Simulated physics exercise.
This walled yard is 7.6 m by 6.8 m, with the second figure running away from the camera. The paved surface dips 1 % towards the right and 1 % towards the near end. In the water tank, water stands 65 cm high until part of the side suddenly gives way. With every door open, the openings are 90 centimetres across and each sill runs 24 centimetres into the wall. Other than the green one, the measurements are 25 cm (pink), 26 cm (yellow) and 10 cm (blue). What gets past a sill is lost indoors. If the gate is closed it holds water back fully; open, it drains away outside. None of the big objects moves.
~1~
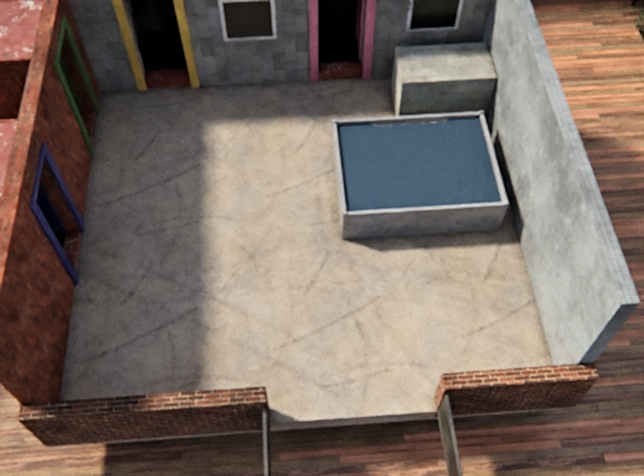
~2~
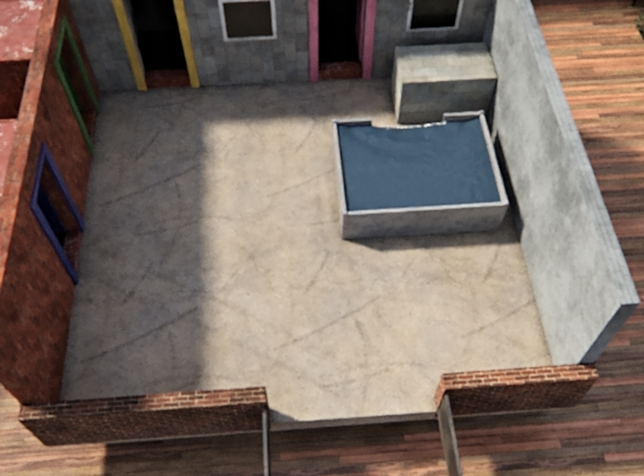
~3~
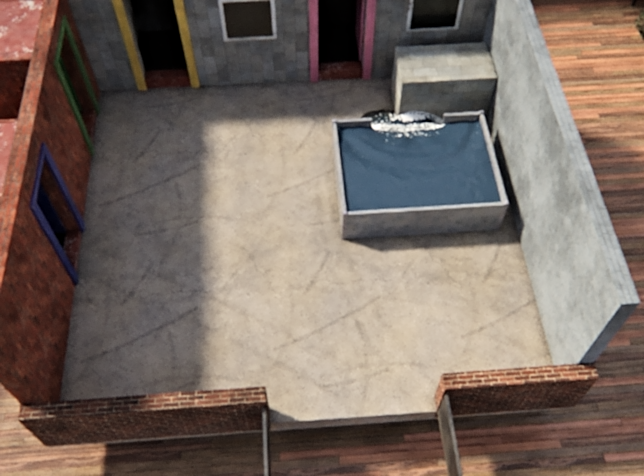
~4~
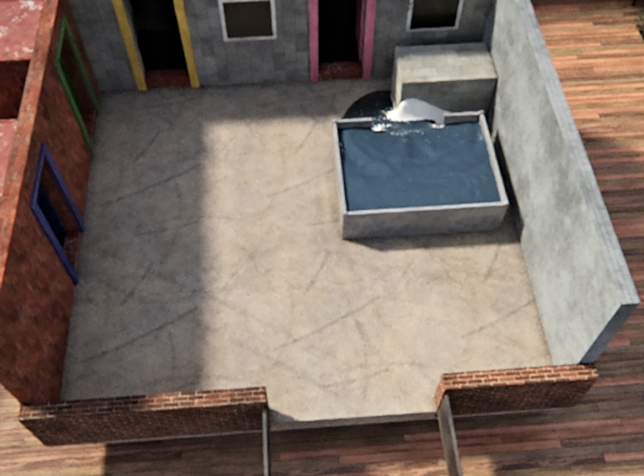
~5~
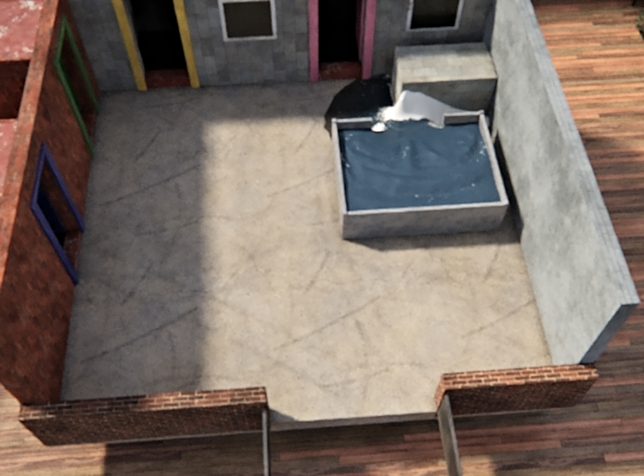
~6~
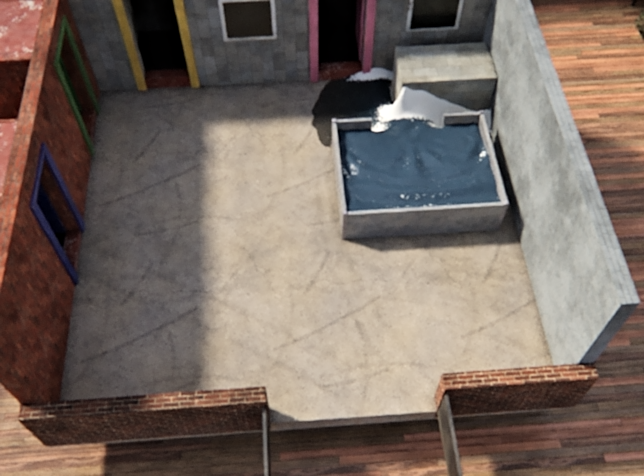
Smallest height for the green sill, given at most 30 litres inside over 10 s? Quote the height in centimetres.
About 11.5 cm.
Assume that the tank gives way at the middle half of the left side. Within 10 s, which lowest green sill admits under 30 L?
Required height: Approx. 12.0 cm.
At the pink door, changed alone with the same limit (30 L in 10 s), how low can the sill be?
At the pink door you'd want roughly 23 cm.
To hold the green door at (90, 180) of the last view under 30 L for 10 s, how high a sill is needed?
7.0 cm.
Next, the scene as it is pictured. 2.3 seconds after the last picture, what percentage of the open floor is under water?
Around 35 per cent of the floor.
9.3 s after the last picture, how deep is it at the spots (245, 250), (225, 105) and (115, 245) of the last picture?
About 2, 5 and 6 cm respectively.
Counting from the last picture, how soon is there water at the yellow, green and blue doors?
Yellow = 1.3 s, green = 2.0 s, blue = 3.4 s.
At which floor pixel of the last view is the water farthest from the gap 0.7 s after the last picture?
At about (263, 87).
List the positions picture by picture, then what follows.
In the first picture, the water tank at (416, 163) is whole and still, 65 cm deep; the green door at (80, 94) is dry.
In the second picture, the front is at a hidden place, 0.4 m from the gap on the far side; 0.3 m2 of floor is wet, 65 cm left at the back.
In the third picture, the front is at (383, 113), 0.8 m from the gap on the far side; 0.9 m2 of floor is wet, 65 cm left at the back.
In the fourth picture, the gap is on the far side, the front 1.3 m out at (375, 95); the back of the water tank holds 65 cm.
In the fifth picture, the gap is on the far side, the front 1.8 m out at (366, 78); the back of the water tank holds 64 cm.
In the sixth picture, the gap is on the far side, the front 1.9 m out at (337, 80); the back of the water tank holds 59 cm; 4.5 m in a straight line remain to the green door at (80, 94).
Then, 0.7 s after the last picture water covers 15 % of the floor, deepest (56 cm) near (478, 124); it has not reached the green door.
Then, 2.3 s after the last picture water covers 35 % of the floor, deepest (34 cm) near (478, 124); 18 cm at the green door, 0 litres in over its 18 cm sill.
Then, 9.3 s after the last picture water covers 90 % of the floor, deepest (16 cm) near (478, 124); 6 cm at the green door, 1 litre in over its 18 cm sill.
At the green door as built, the water peaked near 18 cm, 2.7 s after the last picture.
With a sill of 10.5 cm, 46 litres would have come in within the 10 s; with 12.5 cm, 21 litres. So under 30 litres takes about 11.5 cm.
